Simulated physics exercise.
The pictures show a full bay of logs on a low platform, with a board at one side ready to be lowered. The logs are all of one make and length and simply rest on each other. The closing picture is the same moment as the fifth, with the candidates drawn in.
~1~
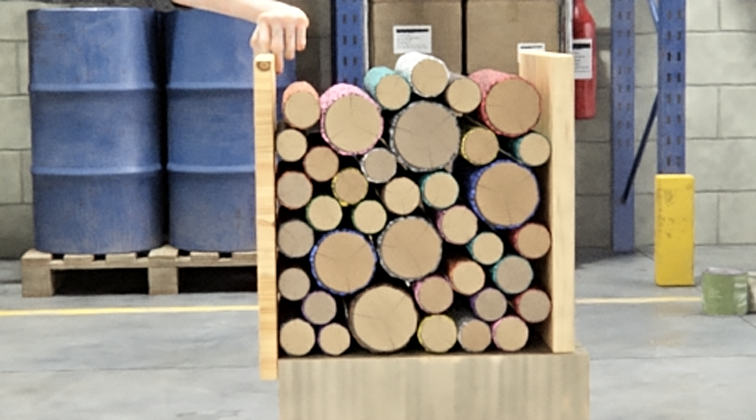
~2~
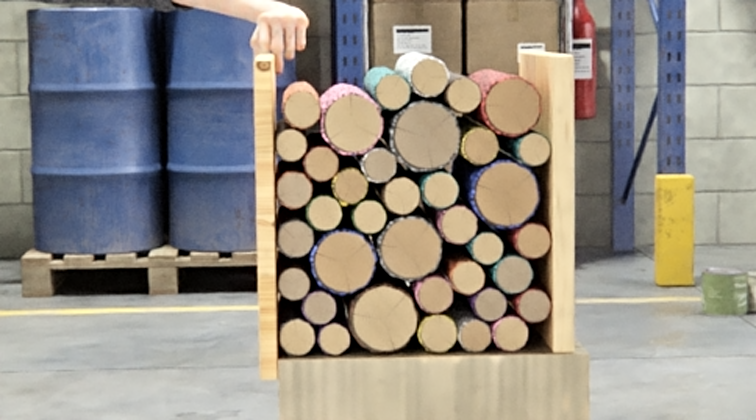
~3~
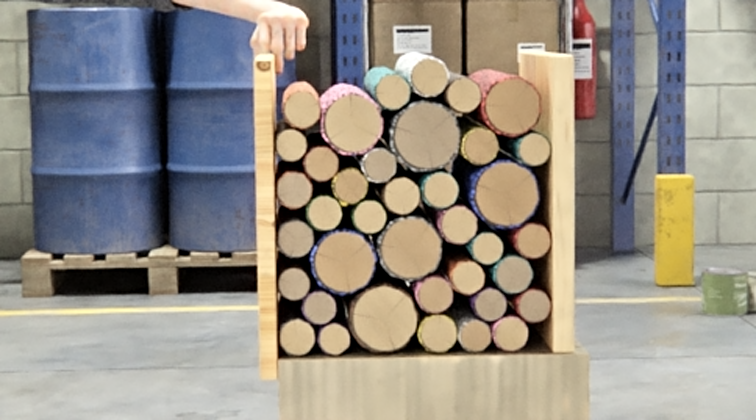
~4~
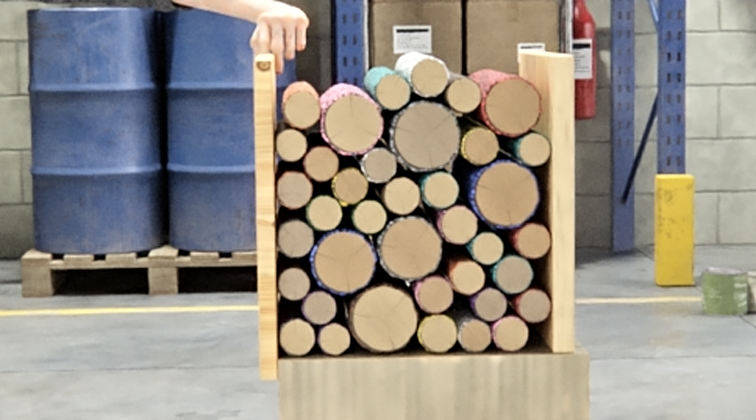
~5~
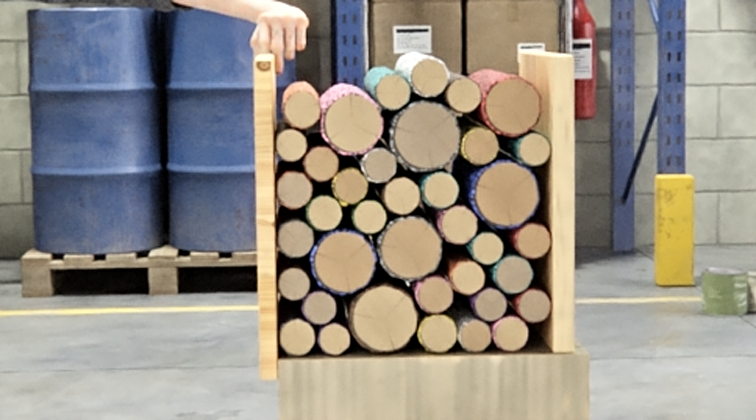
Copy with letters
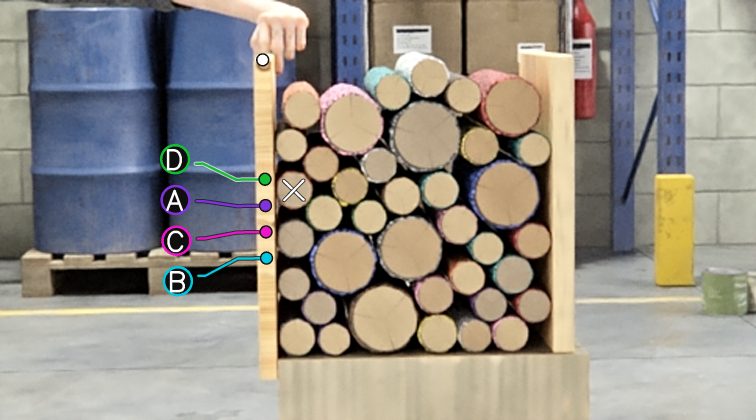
Stacked round logs sitting motionless between upright wooden boards on a platform, a hand resting atop the left board.
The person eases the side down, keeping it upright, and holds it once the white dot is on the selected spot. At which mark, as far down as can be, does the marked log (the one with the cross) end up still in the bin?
Lower it to C and no more.
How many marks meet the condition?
Three of the four.
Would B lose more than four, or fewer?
At B, more than four.
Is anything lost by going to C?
Yes, at C.
On the marked copy, A at (266, 205); B at (267, 258); C at (266, 232); D at (265, 179); the cross at (294, 190); the white dot at (263, 60).
Following C. Soon after the start, top of the board (273, 137).
Later, top of the board (275, 224).
In the end, top of the board (275, 231), about five out over the board, the crossed one still inside.
As for the rest, A keeps the crossed one inside; B lets the crossed one out; D keeps the crossed one inside.
